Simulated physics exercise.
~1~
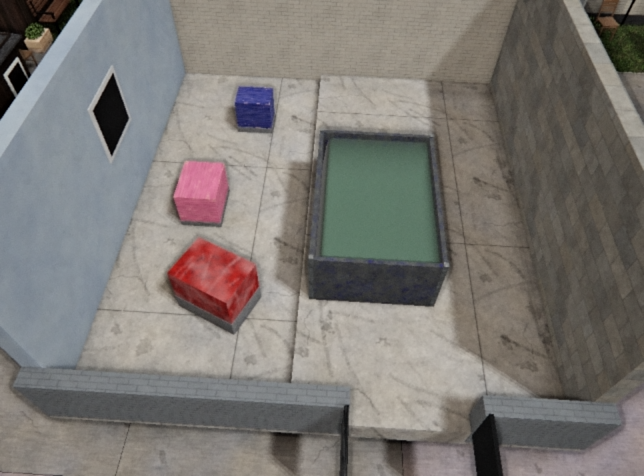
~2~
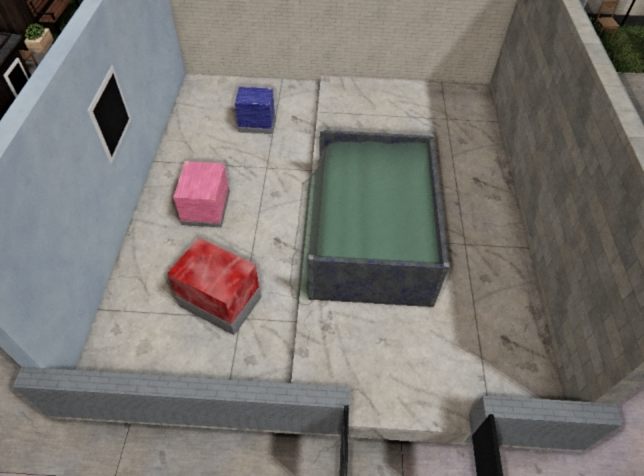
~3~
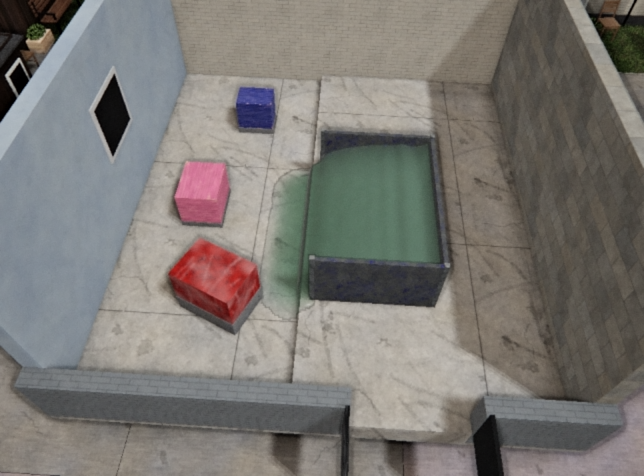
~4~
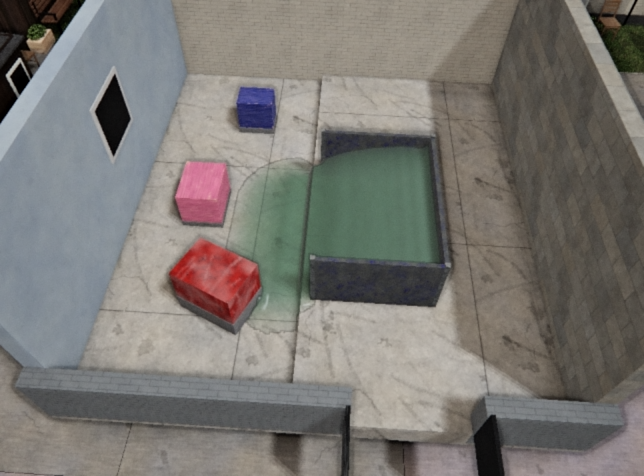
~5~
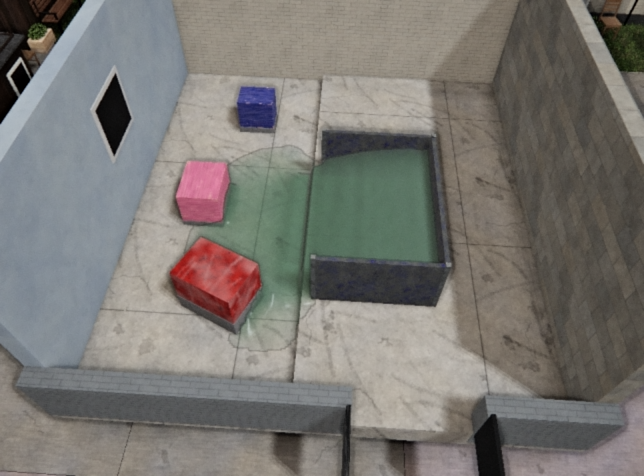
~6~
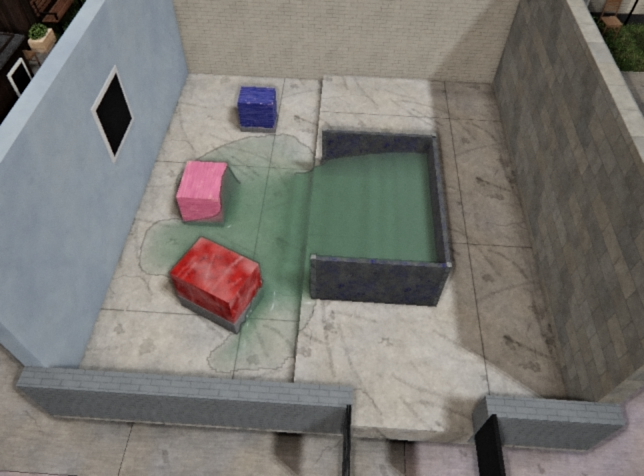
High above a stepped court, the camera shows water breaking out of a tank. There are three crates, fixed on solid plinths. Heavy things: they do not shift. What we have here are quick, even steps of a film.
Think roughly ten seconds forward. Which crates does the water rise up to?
Result: The red crate has too short a plinth; the pink crate has too short a plinth; the blue crate has too short a plinth.
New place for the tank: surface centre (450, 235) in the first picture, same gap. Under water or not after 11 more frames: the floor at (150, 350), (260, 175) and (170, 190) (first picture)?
Taking the three spots in order: Swamped, swamped, swamped.
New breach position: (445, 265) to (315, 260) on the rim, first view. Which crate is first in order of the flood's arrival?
My pick is the red crate.
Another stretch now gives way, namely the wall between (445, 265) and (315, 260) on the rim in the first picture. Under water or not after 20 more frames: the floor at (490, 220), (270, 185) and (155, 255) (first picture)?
Soaked, untouched, soaked.
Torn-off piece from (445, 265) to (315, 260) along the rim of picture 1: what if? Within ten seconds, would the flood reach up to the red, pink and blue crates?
Then the red crate is untouched, the pink crate gets flooded and the blue crate is untouched.
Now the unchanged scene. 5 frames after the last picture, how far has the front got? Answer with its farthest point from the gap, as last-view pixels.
Somewhere near (177, 105).
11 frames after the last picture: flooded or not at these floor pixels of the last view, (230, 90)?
I'd expect that place to be drenched.
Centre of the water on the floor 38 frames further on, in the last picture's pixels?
Somewhere near (263, 201).
A moment on, water covers 35 % of the floor; the red crate water round its plinth, the pink crate water round its plinth, the blue crate water round its plinth.
Next, water covers 45 % of the floor; the red crate water round its plinth, the pink crate water round its plinth, the blue crate water round its plinth.
Then, water covers 55 % of the floor; the red crate water round its plinth, the pink crate water round its plinth, the blue crate water round its plinth.
Later, water covers 90 % of the floor; the red crate water round its plinth, the pink crate water round its plinth, the blue crate water round its plinth.
In the end, water covers 95 % of the floor; the red crate was topped, the pink crate was topped, the blue crate was topped.
